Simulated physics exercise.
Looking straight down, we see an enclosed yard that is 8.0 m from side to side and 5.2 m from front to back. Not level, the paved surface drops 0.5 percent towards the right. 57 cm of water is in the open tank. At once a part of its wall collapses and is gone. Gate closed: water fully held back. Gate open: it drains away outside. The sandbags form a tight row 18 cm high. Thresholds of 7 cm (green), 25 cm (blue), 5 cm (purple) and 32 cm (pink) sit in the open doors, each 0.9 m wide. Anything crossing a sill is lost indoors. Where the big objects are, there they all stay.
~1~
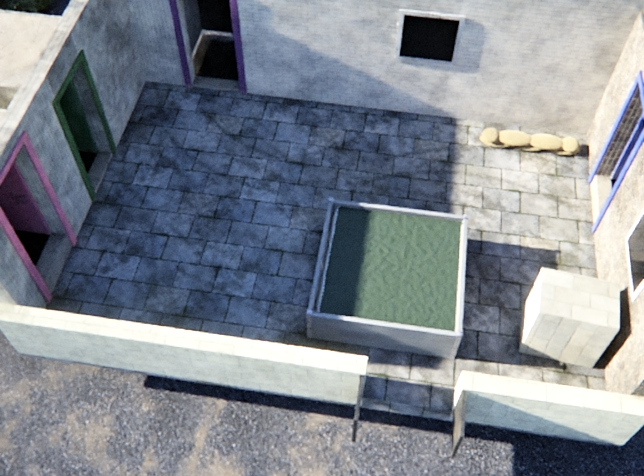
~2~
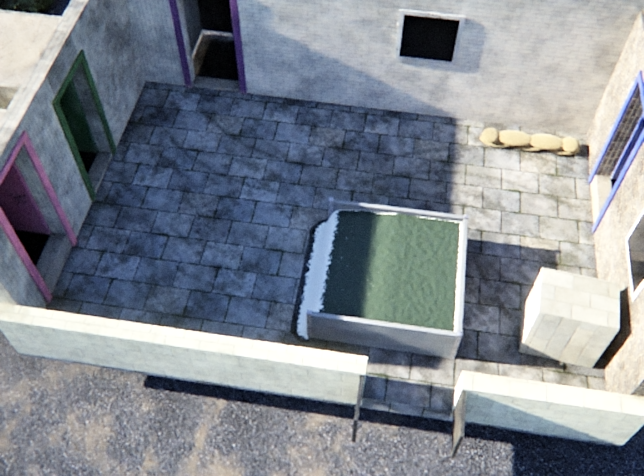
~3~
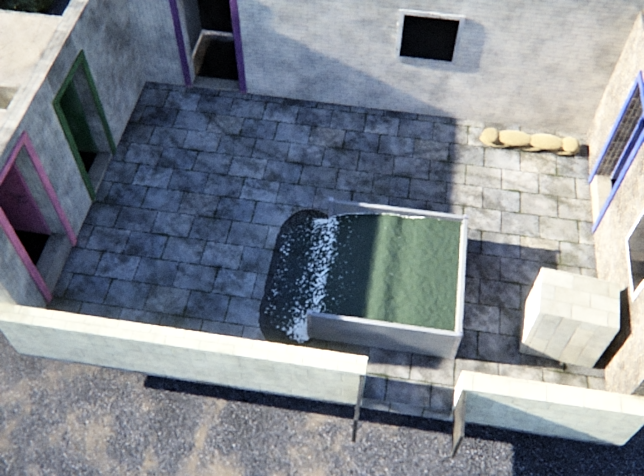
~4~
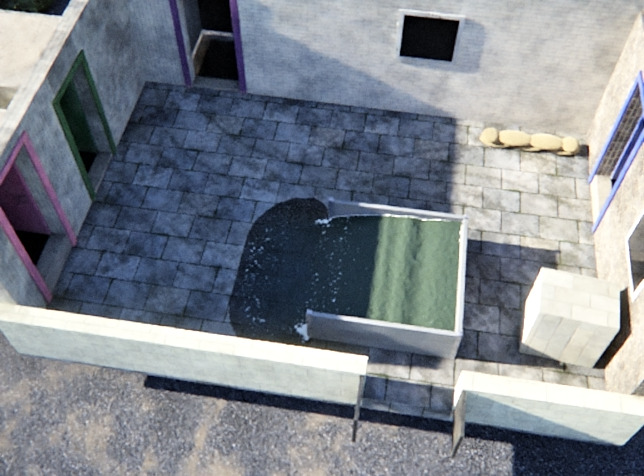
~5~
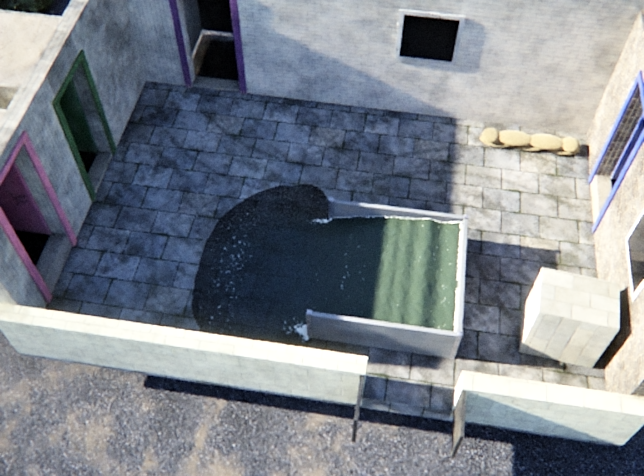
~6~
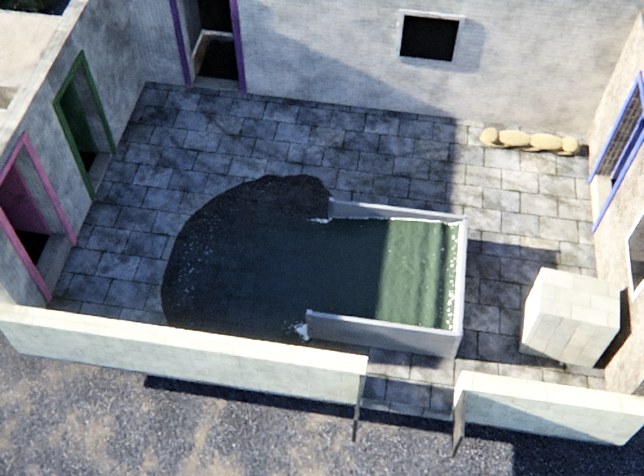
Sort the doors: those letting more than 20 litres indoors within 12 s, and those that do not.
The green door is among those letting more in; the blue door is among those that do not; the purple door is among those letting more in; the pink door is among those that do not.
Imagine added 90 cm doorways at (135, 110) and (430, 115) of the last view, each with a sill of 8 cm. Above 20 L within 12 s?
In the order given, higher then lower.
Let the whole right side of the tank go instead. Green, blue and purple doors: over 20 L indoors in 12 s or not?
The green door comes out less than that, the blue door less than that and the purple door less than that.
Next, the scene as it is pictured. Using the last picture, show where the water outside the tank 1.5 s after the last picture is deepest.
It's at about (48, 333) in the last picture.
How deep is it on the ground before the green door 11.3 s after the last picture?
About 4.0 cm.
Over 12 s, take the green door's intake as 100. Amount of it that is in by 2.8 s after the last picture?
Share by then: ~ 70 %.
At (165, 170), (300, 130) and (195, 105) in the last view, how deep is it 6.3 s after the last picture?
Depths: About 7, 10 and 11 centimetres.
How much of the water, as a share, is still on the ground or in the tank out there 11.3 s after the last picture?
Near 86 in a hundred is still there.
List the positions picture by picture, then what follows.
The open tank at (391, 266) is whole and still, 57 cm deep, in the first frame.
Water pours out at (323, 272) and has run 1.0 m, to (302, 335); typically 5 cm deep outside, 57 cm at the open tank's back, in the second frame.
The front is at (275, 339), 1.2 m from the gap at (323, 273); 1.4 m2 of floor is under water; 57 cm left at the back of the open tank, in the third frame.
Water pours out at (323, 273) and has run 1.5 m, to (282, 207); typically 8 cm deep outside, 57 cm at the open tank's back, in the fourth frame.
Water pours out at (323, 273) and has run 1.9 m, to (199, 305); typically 6 cm deep outside, 54 cm at the open tank's back, in the fifth frame.
Water pours out at (323, 274) and has run 2.3 m, to (168, 286); typically 6 cm deep outside, 49 cm at the open tank's back, in the sixth frame.
Then, 0.7 s after the last picture water covers 35 % of the floor and is deepest (23 cm) near (73, 248); green door not reached, blue door not reached, purple door not reached, pink door 19 cm at the sill, 0 L in.
Then, 1.5 s after the last picture water covers 40 % of the floor and is deepest (37 cm) near (48, 333); green door 19 cm at the sill, 17 L in, blue door not reached, purple door not reached, pink door 28 cm at the sill, 0 L in.
Then, 2.8 s after the last picture water covers 45 % of the floor and is deepest (26 cm) near (144, 88); green door 17 cm at the sill, 80 L in, blue door not reached, purple door 8 cm at the sill, 0 L in, pink door 22 cm at the sill, 0 L in.
Then, 6.3 s after the last picture water covers 70 % of the floor and is deepest (13 cm) near (243, 93); green door 6 cm at the sill, 111 L in, blue door not reached, purple door 12 cm at the sill, 102 L in, pink door 5 cm at the sill, 0 L in.
Then, 11.3 s after the last picture water covers 95 % of the floor and is deepest (12 cm) near (562, 317); green door 4 cm at the sill, 112 L in, blue door 9 cm at the sill, 0 L in, purple door 4 cm at the sill, 132 L in, pink door 3 cm at the sill, 0 L in.
